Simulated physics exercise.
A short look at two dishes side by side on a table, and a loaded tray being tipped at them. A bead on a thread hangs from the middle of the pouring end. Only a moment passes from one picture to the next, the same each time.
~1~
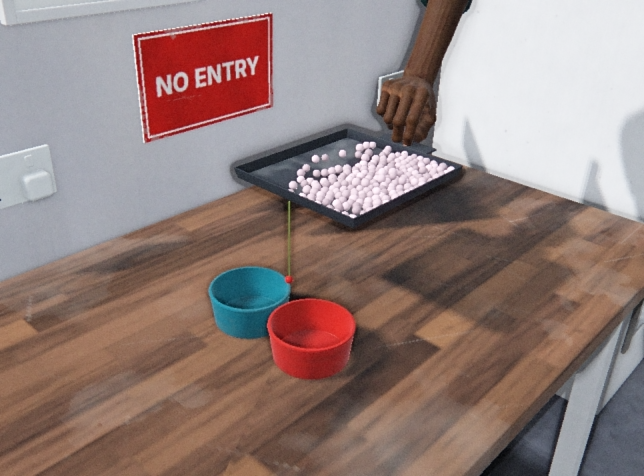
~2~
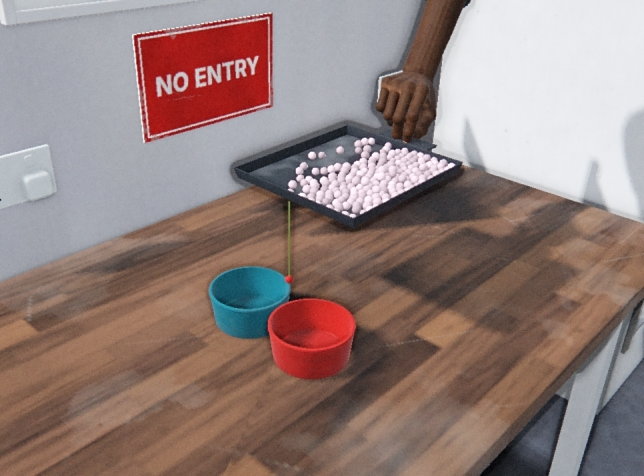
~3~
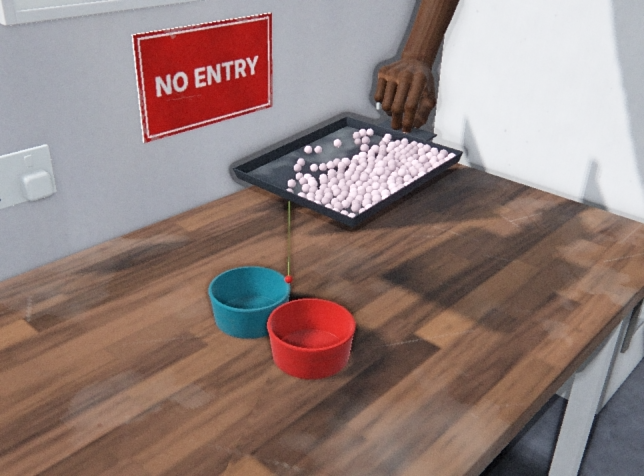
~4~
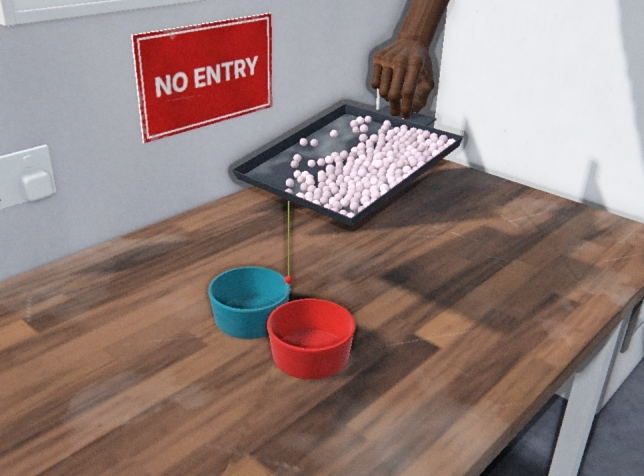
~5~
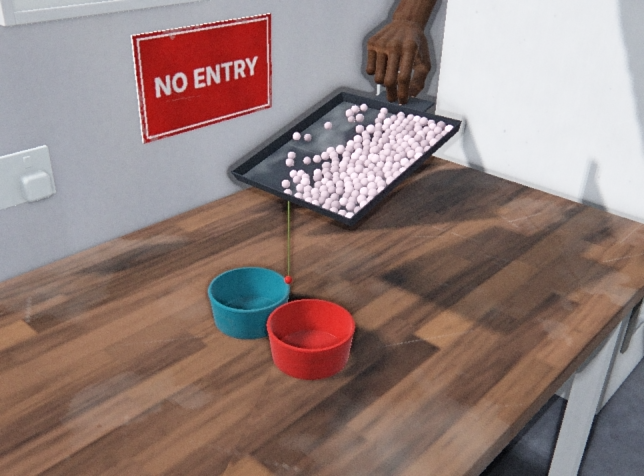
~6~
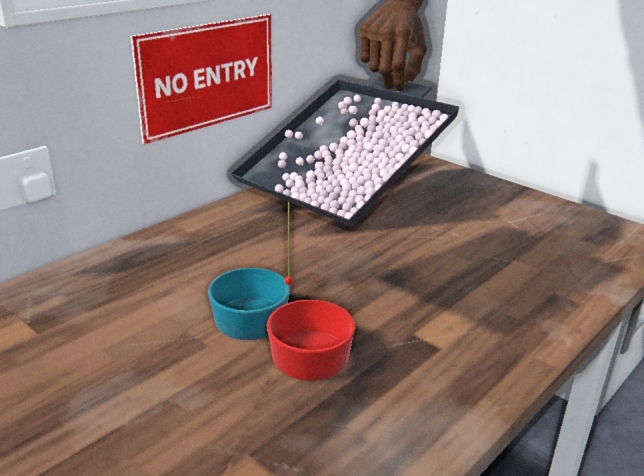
On a wooden table by a wall, a hand raising one side of a dark tray of pale beads above two dishes.
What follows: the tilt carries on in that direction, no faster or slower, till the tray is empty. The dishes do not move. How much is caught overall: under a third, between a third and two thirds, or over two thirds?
In the dishes lies from one third to two thirds of it.
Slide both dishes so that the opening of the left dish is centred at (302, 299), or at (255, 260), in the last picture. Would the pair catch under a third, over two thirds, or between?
At the first place less than a third, at the second below one third.
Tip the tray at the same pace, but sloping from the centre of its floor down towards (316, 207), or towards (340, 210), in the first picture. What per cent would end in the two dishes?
About 70 and 70 per cent.
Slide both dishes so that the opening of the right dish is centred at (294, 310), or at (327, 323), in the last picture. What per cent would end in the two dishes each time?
Near 60 % and 30 %.
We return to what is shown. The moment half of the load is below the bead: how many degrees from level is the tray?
Roughly 85°.
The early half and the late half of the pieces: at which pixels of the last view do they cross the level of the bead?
Early half (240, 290), late half (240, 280).
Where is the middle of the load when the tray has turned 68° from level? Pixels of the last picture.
At about (276, 197).
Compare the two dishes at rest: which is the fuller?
Fuller: Left.
Soon after the last picture, tray tipped steeply; about two thirds on the tray; a stray few in the right dish; a small part in the left dish; a small part outside both; about a quarter in the air.
A little later, tray tipped past a quarter turn; a stray few on the tray; a small part in the right dish; about a third in the left dish; about a third outside both; a small part in the air.
Later still, tray tipped past a quarter turn; a small part in the right dish; about a third in the left dish; about half outside both.
By the end, tray tipped past a quarter turn; a small part in the right dish; about a third in the left dish; about half outside both.
